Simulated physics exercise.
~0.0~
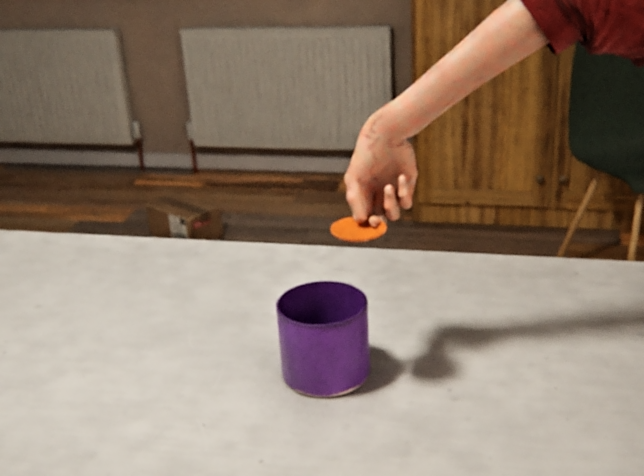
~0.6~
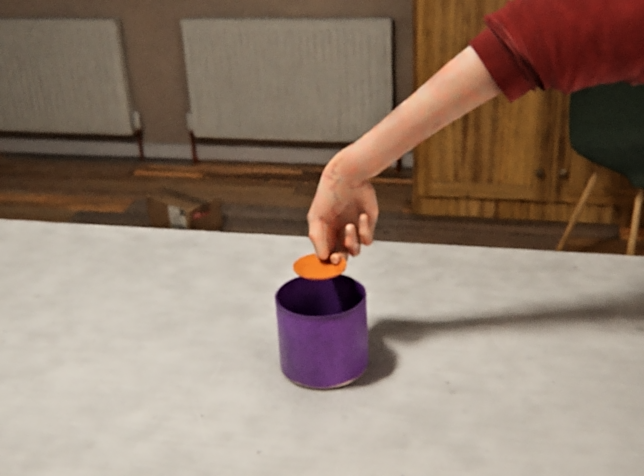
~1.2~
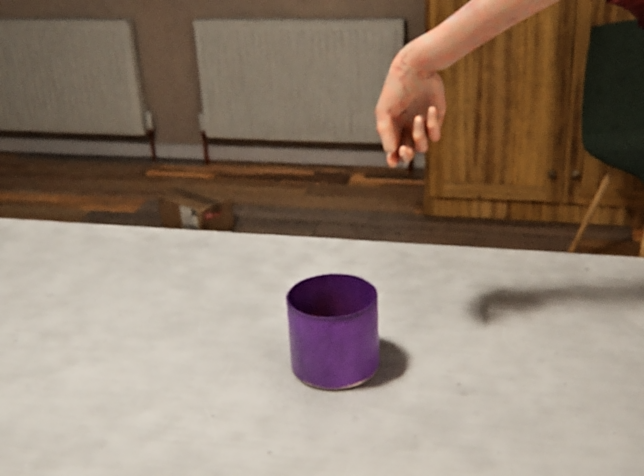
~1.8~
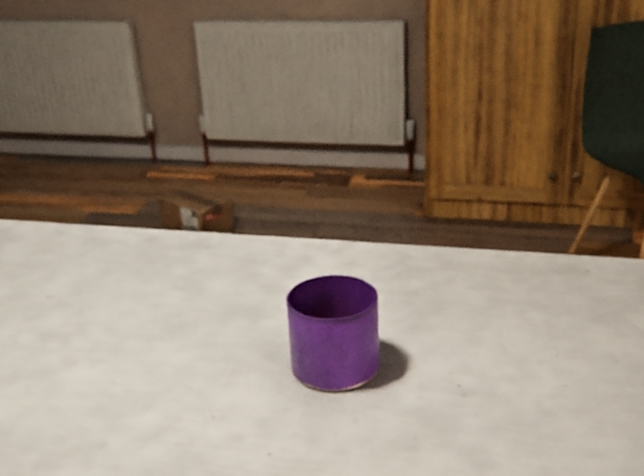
A hand lowers an orange disc onto a purple cup, and it drops inside.
